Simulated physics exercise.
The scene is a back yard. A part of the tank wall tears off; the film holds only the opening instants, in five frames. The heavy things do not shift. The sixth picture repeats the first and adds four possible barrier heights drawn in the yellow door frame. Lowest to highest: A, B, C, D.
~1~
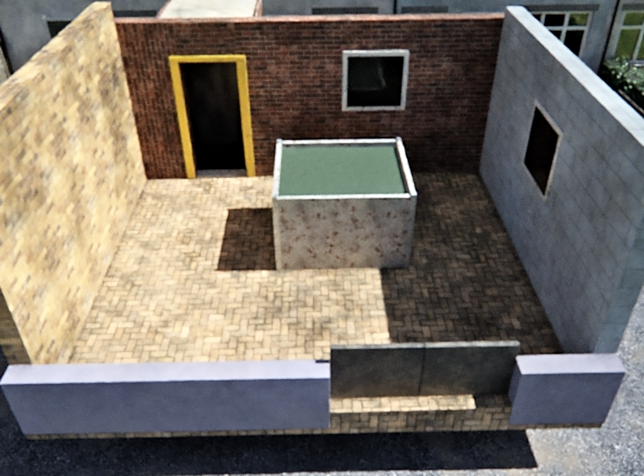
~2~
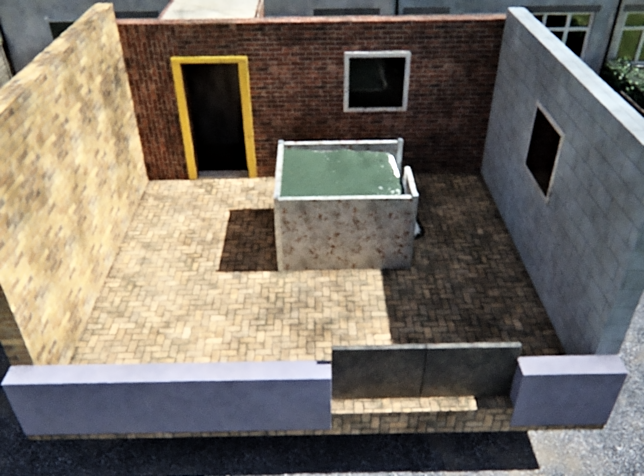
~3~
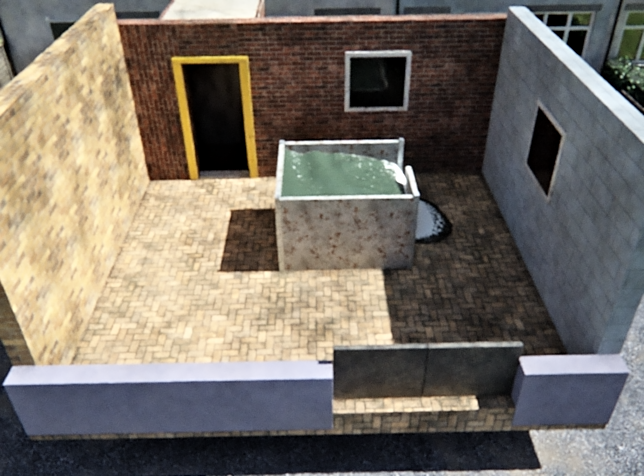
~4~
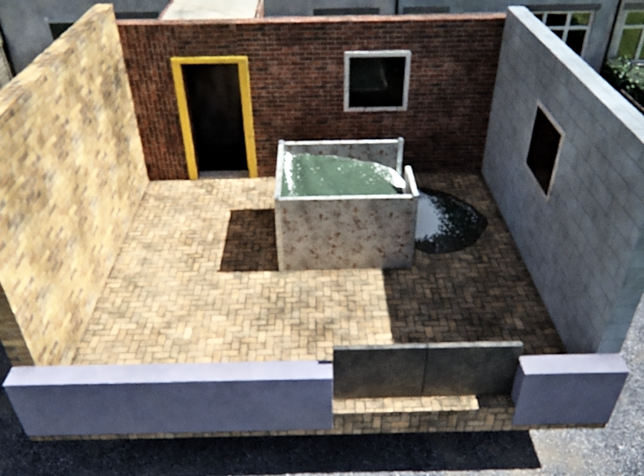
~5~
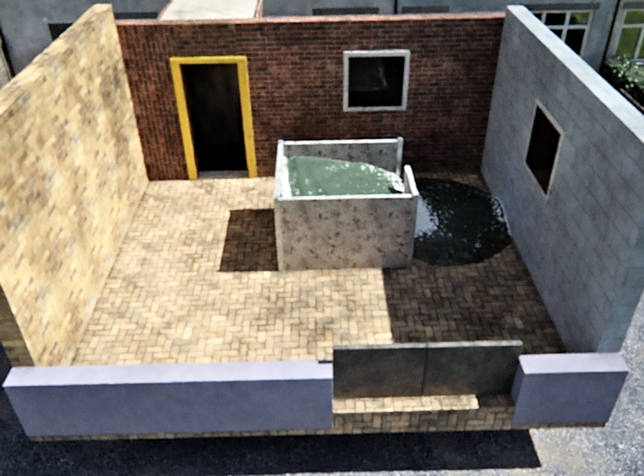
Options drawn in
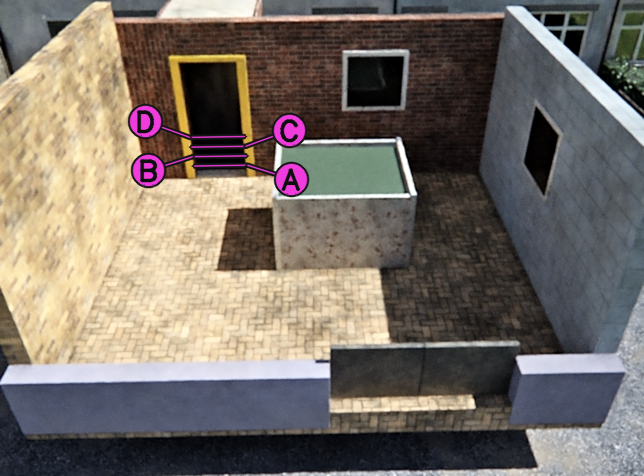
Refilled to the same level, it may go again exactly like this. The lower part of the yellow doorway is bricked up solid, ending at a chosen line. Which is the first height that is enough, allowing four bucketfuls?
Use line A.
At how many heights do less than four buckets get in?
All of the four.
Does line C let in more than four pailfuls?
No.
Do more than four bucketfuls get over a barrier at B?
No.
On the marked copy, A at (220, 165); B at (219, 156); C at (218, 146); D at (217, 136); from the bottom up A, B, C, D.
For line A, nothing gets over.
For line B, nothing gets over.
For line C, nothing gets over.
For line D, nothing gets over.
